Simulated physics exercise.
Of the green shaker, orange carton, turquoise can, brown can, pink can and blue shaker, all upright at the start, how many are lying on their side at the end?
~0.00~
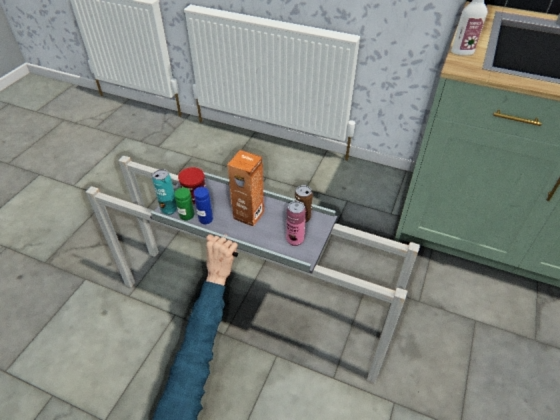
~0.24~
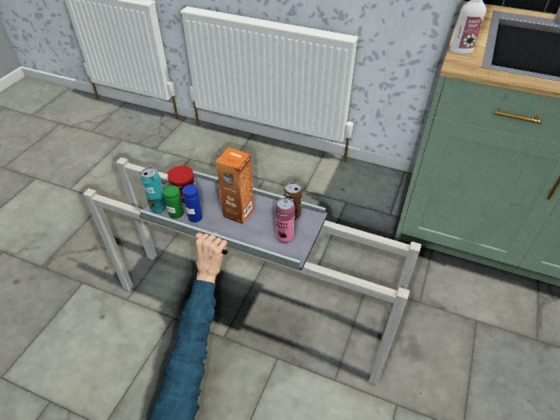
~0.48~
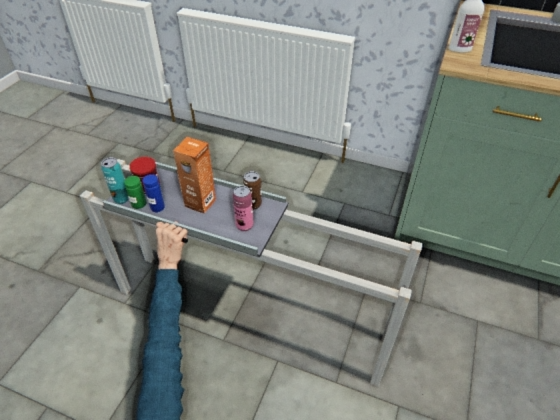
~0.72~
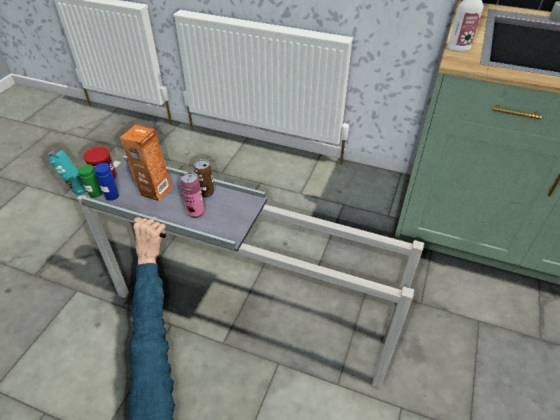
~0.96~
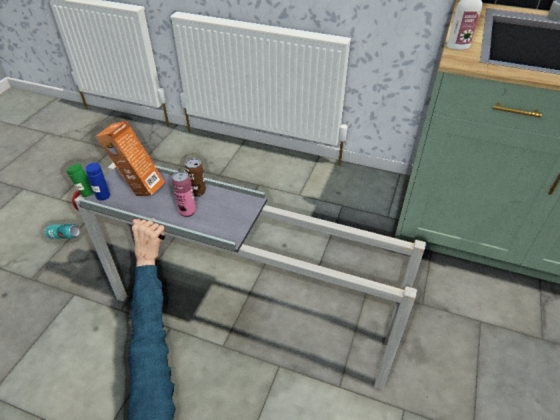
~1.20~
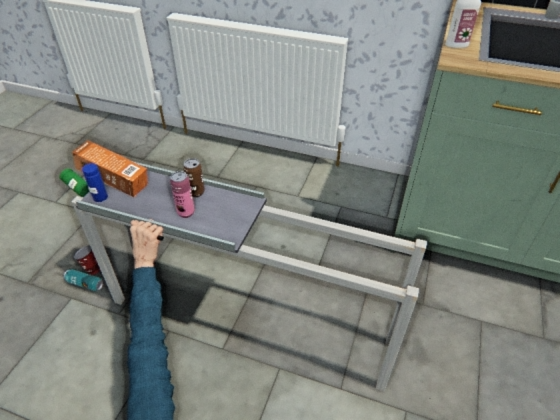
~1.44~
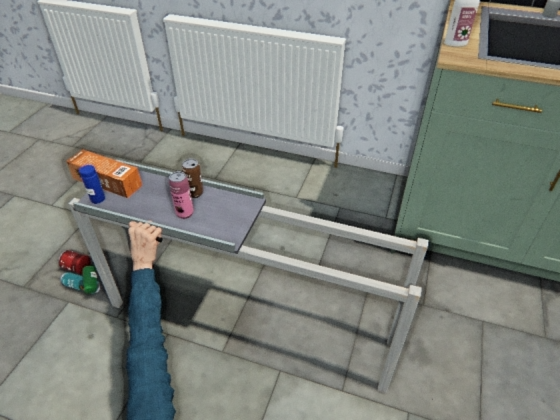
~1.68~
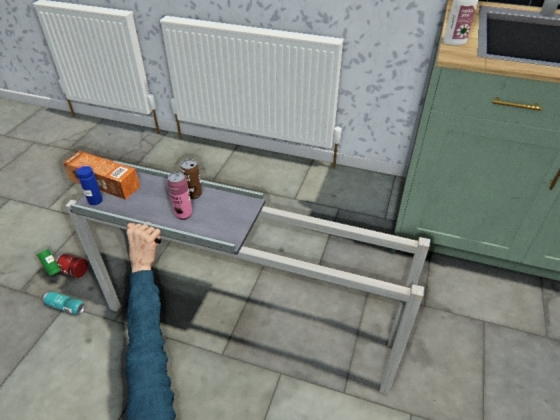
Three of them are lying on their side at the end, namely the orange carton on the tray and the green shaker and turquoise can on the floor.
